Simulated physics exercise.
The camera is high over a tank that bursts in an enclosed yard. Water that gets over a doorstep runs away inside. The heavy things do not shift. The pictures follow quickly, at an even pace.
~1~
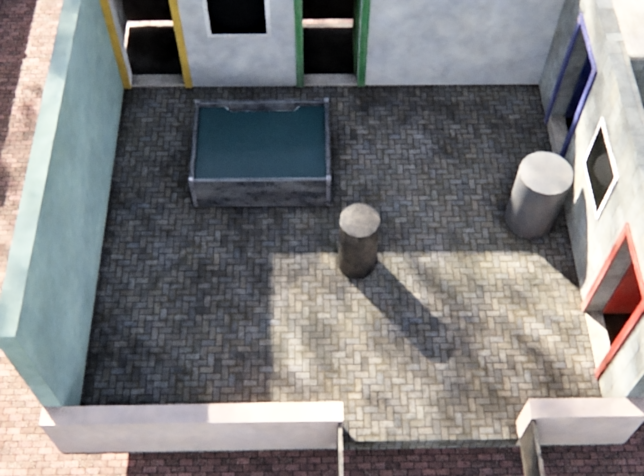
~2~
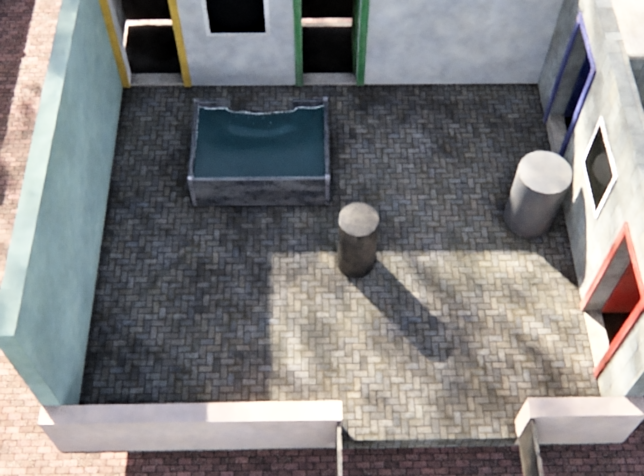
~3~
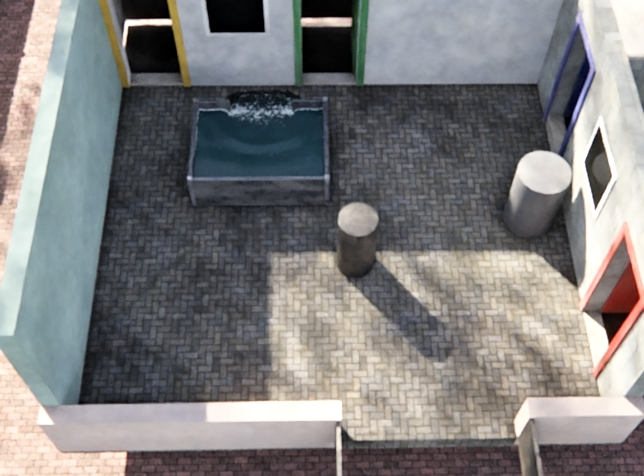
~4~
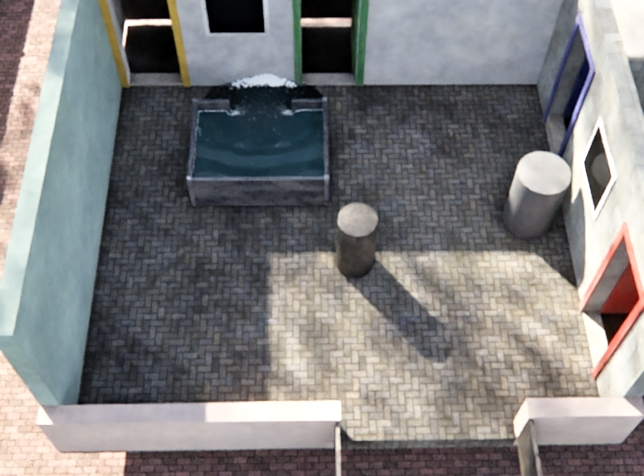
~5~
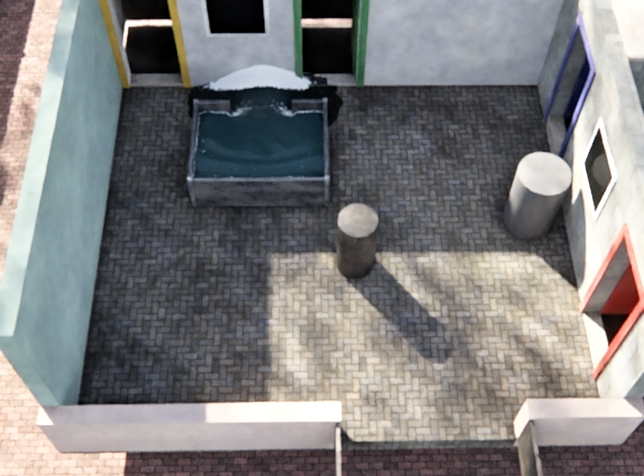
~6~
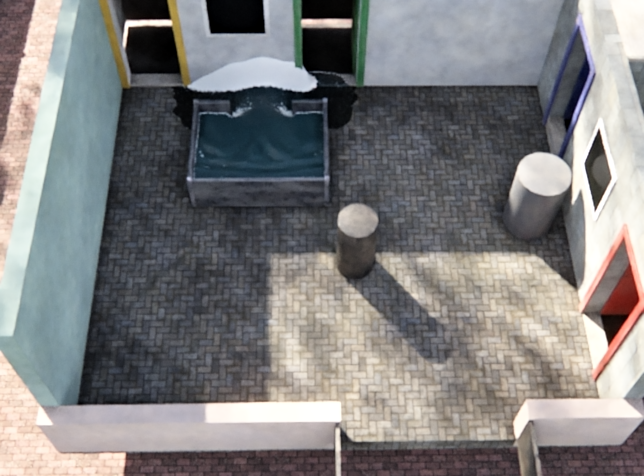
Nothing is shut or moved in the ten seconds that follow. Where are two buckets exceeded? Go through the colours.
One by one: The red door stays under that; the green door takes more than that; the blue door stays under that; the yellow door takes more than that.
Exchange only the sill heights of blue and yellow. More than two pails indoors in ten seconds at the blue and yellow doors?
The blue one is over; the yellow one is under.
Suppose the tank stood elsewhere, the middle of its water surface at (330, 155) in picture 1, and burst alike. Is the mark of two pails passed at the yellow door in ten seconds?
The yellow one is under.
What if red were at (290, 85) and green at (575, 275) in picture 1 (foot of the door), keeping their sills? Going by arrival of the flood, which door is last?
It is the door marked green.
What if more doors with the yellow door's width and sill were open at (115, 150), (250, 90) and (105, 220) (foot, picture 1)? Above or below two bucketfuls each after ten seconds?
In that order: Lets less in, is over, is under.
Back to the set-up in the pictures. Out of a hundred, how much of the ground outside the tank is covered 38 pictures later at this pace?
I make it 60 per cent.
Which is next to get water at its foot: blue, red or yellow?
First comes the one in yellow.
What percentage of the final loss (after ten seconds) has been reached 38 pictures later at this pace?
Roughly 75 per cent.
A moment on, water covers 10 % of the floor; the red door not reached, the green door over two buckets in, the blue door not reached, the yellow door wet at the sill, nothing in.
Next, water covers 25 % of the floor; the red door not reached, the green door over two buckets in, the blue door not reached, the yellow door under two buckets in.
Then, water covers 40 % of the floor; the red door not reached, the green door far over two buckets in, the blue door wet at the sill, nothing in, the yellow door over two buckets in.
Later, water covers 60 % of the floor; the red door wet at the sill, nothing in, the green door far over two buckets in, the blue door wet at the sill, nothing in, the yellow door over two buckets in.
In the end, water covers 85 % of the floor; the red door wet at the sill, nothing in, the green door far over two buckets in, the blue door wet at the sill, nothing in, the yellow door over two buckets in.
